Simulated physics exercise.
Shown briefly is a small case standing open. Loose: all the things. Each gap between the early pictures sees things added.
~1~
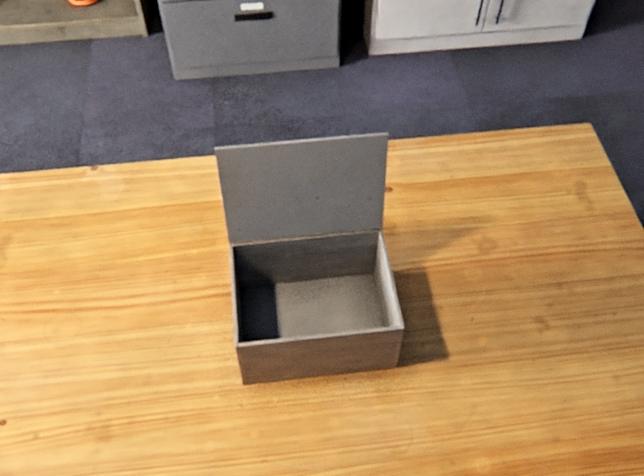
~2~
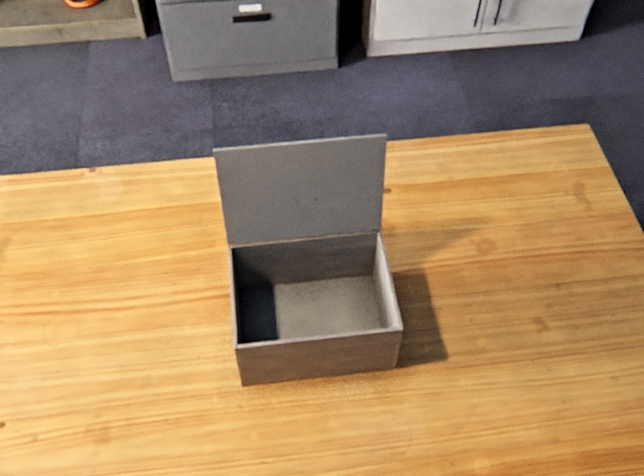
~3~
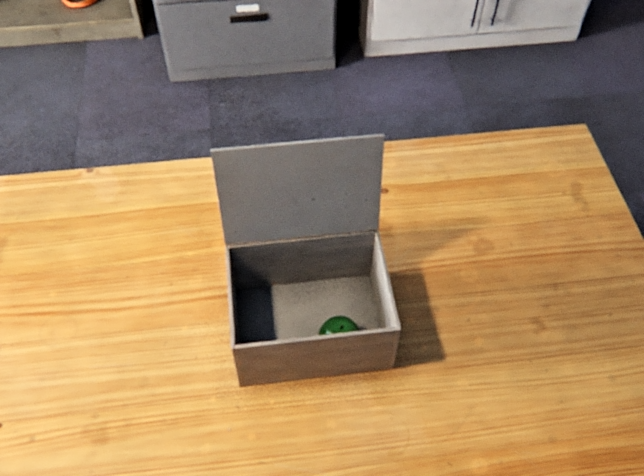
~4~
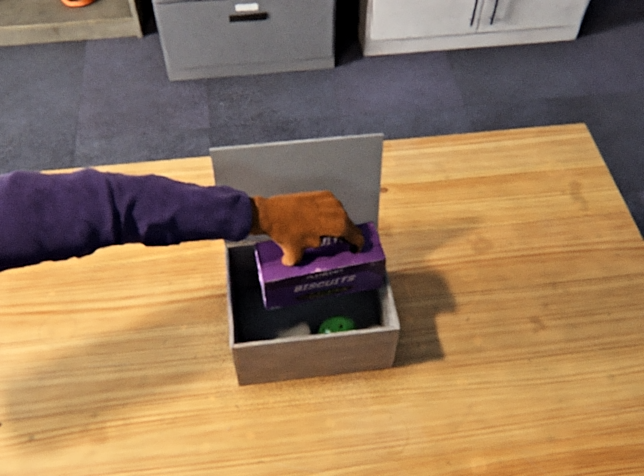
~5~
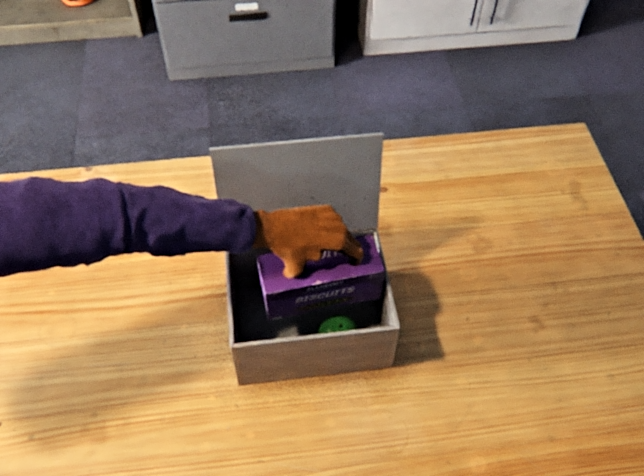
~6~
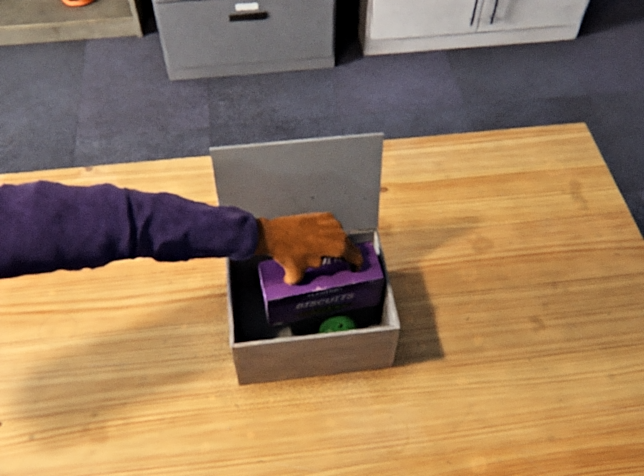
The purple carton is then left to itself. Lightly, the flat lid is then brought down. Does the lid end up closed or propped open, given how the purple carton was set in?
So the box gets shut in the end.
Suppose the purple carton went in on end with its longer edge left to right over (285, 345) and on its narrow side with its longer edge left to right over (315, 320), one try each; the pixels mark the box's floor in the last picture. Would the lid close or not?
The lid stays partly open the first time and goes all the way down the second time.
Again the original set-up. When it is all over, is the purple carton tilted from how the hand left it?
By the end it has leaned over.
Then, 0.90 s later than the last frame, lid starting down; purple carton on its side near (312, 297).
Then, 1.70 s later than the last frame, lid 53° above the rim; purple carton on its side near (312, 297); green apple moved a little.
Then, 2.30 s later than the last frame, lid 4° above the rim; purple carton on its side near (312, 297); green apple moved a little.
When it is over, lid shut; lying over in the box, purple carton; green apple as before. End places, in pixels of the last picture, purple carton near (312, 297).
